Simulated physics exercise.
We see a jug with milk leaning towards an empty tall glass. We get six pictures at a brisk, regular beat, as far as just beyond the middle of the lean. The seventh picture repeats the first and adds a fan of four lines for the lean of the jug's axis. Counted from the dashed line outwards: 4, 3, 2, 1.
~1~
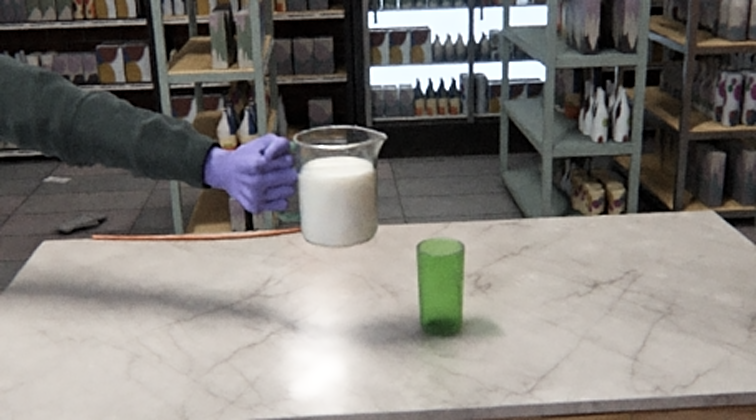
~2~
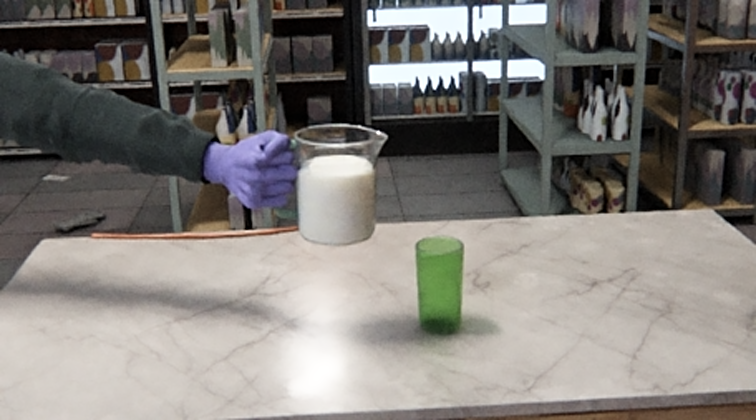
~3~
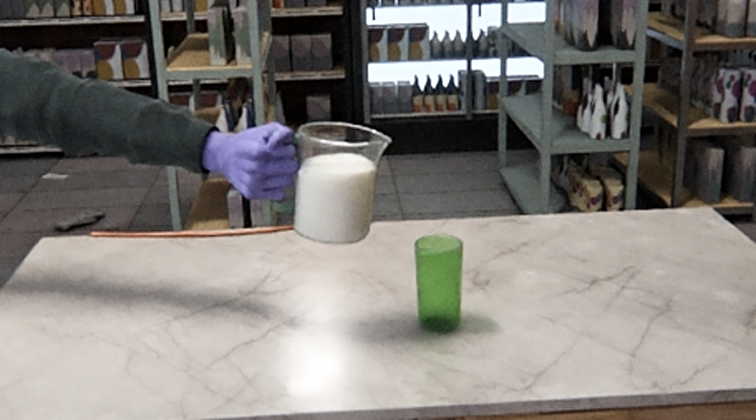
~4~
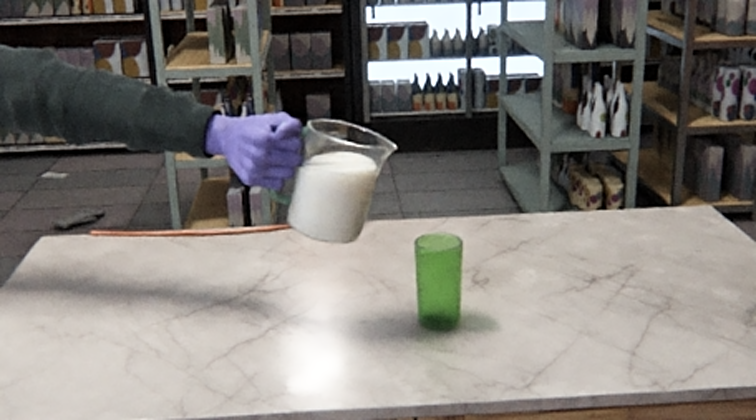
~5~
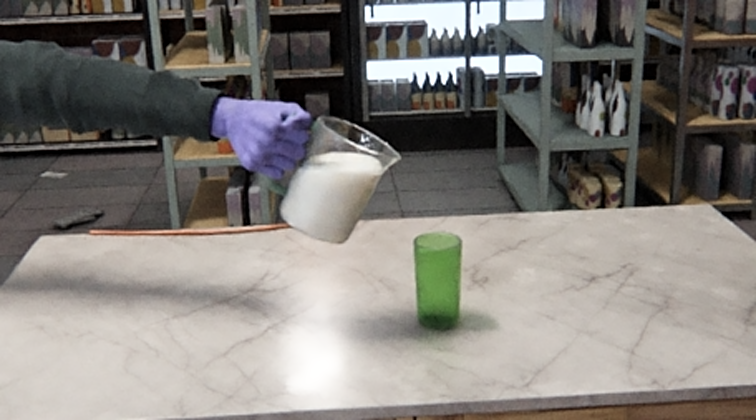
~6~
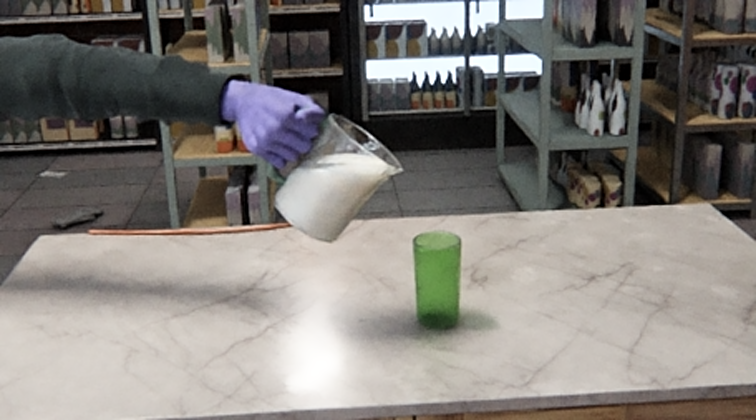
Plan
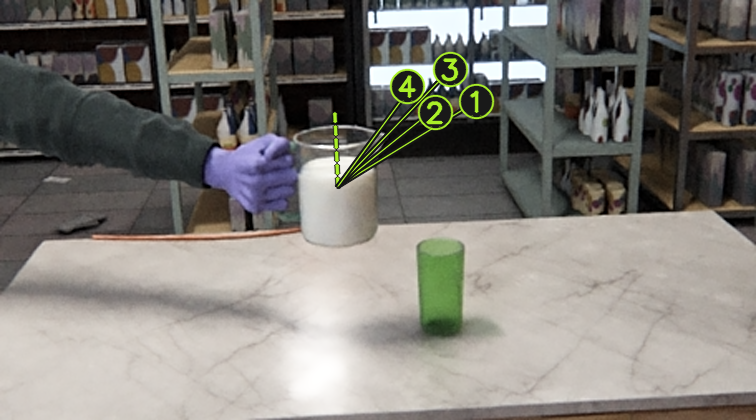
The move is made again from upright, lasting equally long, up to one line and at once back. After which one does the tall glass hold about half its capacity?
It is 1.
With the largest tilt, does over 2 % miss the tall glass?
No, it does not.
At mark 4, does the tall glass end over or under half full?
Under.
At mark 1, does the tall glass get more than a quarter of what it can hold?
Yes, clearly.
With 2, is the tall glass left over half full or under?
Under.
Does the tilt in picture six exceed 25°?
Yes, it does.
On the marked copy, 1 at (461, 110); 2 at (419, 120); 3 at (438, 81); 4 at (399, 102).
Choosing 1, the tall glass ends with about 50 % of what it can hold.
Choosing 2, the tall glass ends with about 29 % of what it can hold.
Choosing 3, the tall glass ends with about 13 % of what it can hold.
Choosing 4, the tall glass ends with about 3 % of what it can hold.
